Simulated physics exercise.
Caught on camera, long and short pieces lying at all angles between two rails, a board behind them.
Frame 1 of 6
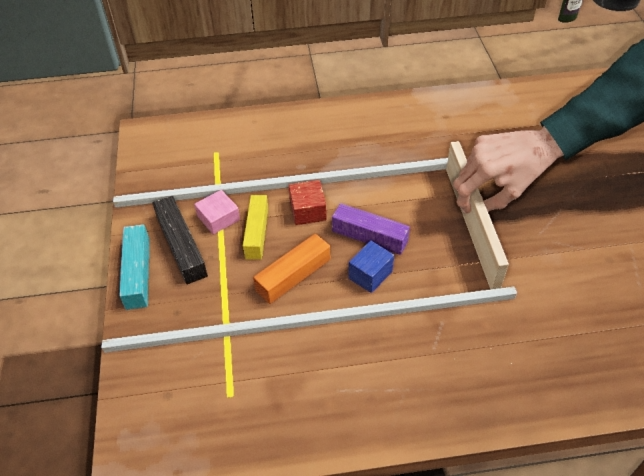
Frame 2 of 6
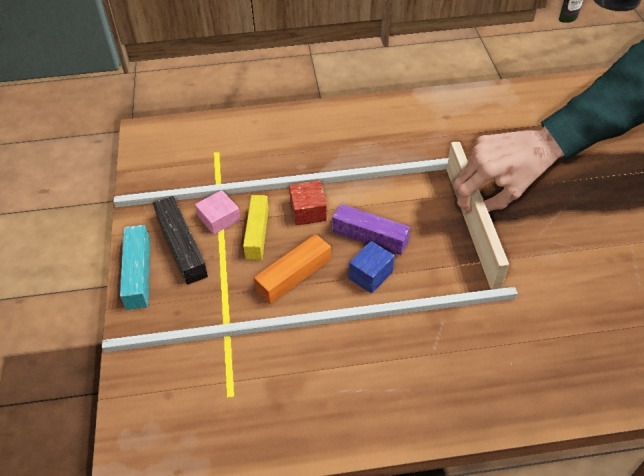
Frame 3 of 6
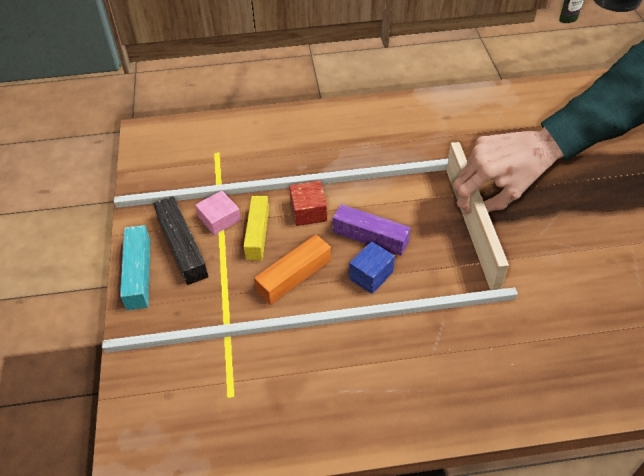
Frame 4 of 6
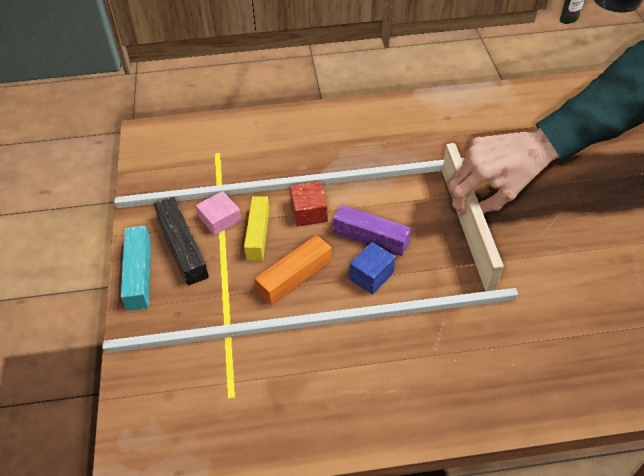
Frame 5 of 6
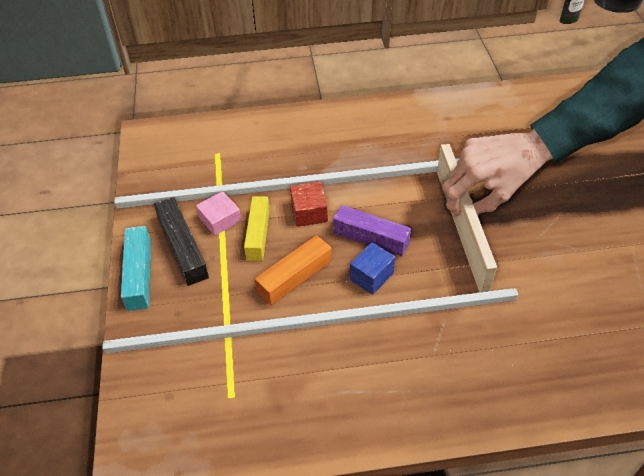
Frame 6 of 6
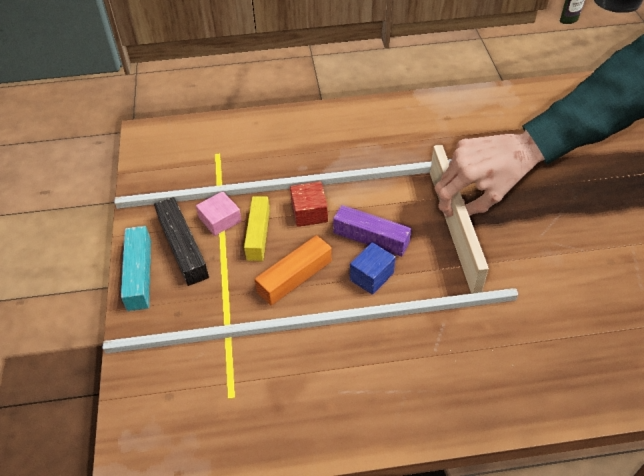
The footage shows colored bars and blocks lying at various angles between two pale rails on a wooden table, while a hand holds a board at the right, then slides it slightly left as the pieces stay still.
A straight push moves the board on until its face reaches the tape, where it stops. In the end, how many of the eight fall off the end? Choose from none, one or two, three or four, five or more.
Final count: None.
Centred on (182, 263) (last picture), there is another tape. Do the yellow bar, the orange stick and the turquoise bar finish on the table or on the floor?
The yellow bar is still there. The orange stick is still there. The turquoise bar is gone.
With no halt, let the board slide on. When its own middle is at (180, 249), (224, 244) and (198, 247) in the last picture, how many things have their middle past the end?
It comes out as 2, then 0, then 1.
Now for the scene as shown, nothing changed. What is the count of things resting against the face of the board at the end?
3 in contact.
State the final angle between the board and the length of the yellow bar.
It measures close to 10 degrees.
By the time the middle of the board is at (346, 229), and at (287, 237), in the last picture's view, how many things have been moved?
The counts are 4 and 6.
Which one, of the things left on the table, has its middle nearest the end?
The one out in front is the turquoise bar.
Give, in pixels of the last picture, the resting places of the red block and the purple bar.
Red block: (204, 206); purple bar: (212, 247).
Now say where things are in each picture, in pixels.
In the first frame, turquoise bar (135, 266); black bar (179, 239); pink block (217, 212); board (474, 212); tape (222, 257).
In the second frame, black bar (180, 239); board (475, 212).
In the third frame, pink block (218, 213); blue block (372, 268).
In the fourth frame, turquoise bar (137, 267); orange stick (294, 269).
In the fifth frame, black bar (181, 240); yellow bar (258, 228).
In the sixth frame, turquoise bar (137, 267); black bar (181, 240); pink block (219, 214); board (456, 216); tape (224, 258).
Soon after, none off yet; turquoise bar at rest near (137, 267); black bar at rest near (181, 240); pink block at rest near (219, 214).
After that, none off yet; turquoise bar at rest near (137, 267); black bar moving near (172, 242); pink block displaced about its own width near (188, 213).
In the end, the number that fall off is zero.
